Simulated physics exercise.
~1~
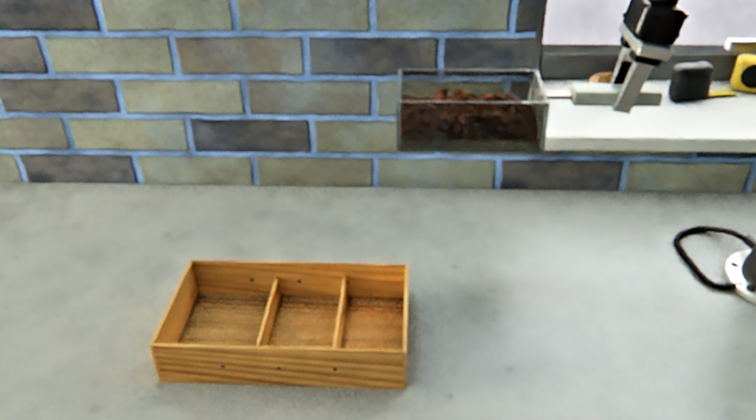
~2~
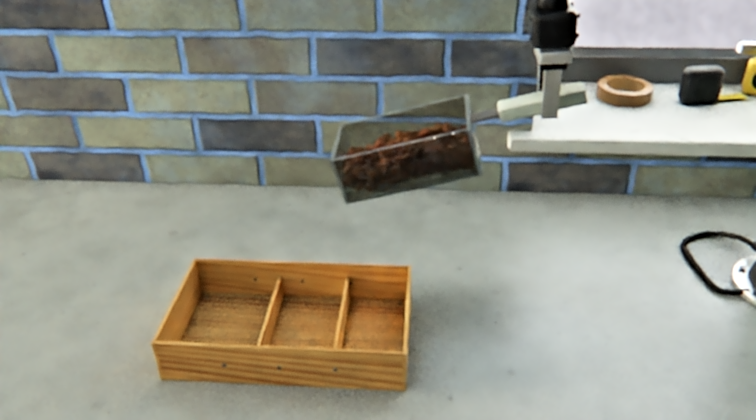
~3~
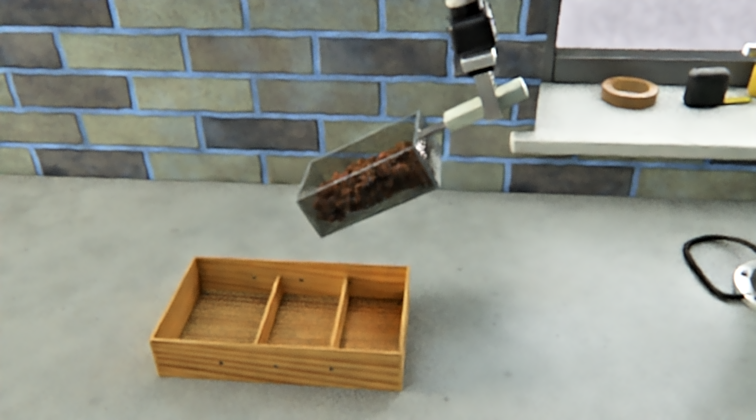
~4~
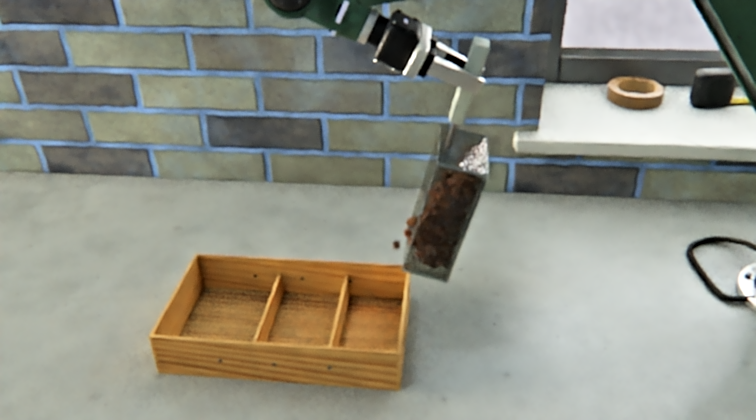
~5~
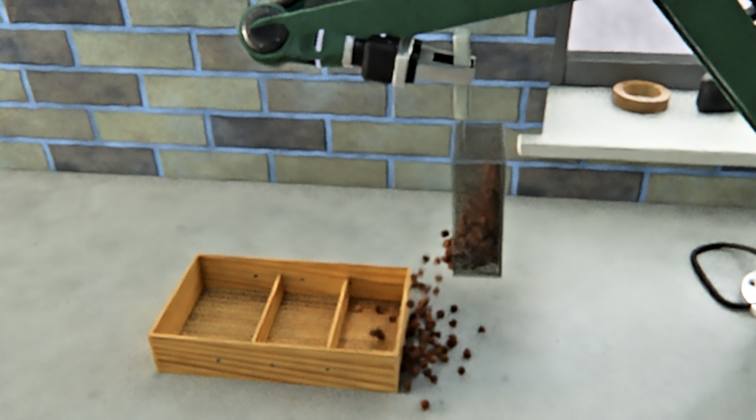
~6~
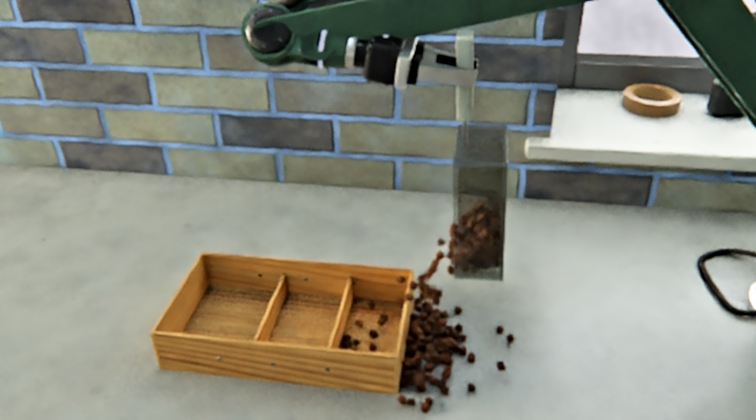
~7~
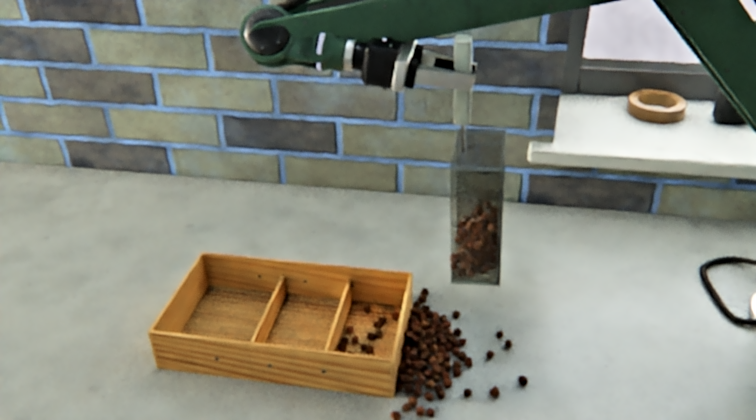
On a grey tabletop before a brick wall, a wooden crate split into three parts sits below a clear box of brown pellets held by a robot arm near a white ledge. The arm carries the box left and down, tilting it as it goes. It then swings the box back to the right and tips it upright, open side toward the crate, and pellets begin to fall. They spill mostly beside the crate's right end, with a few landing in its right part. The box finally hangs still, partly full, above a scattered heap.
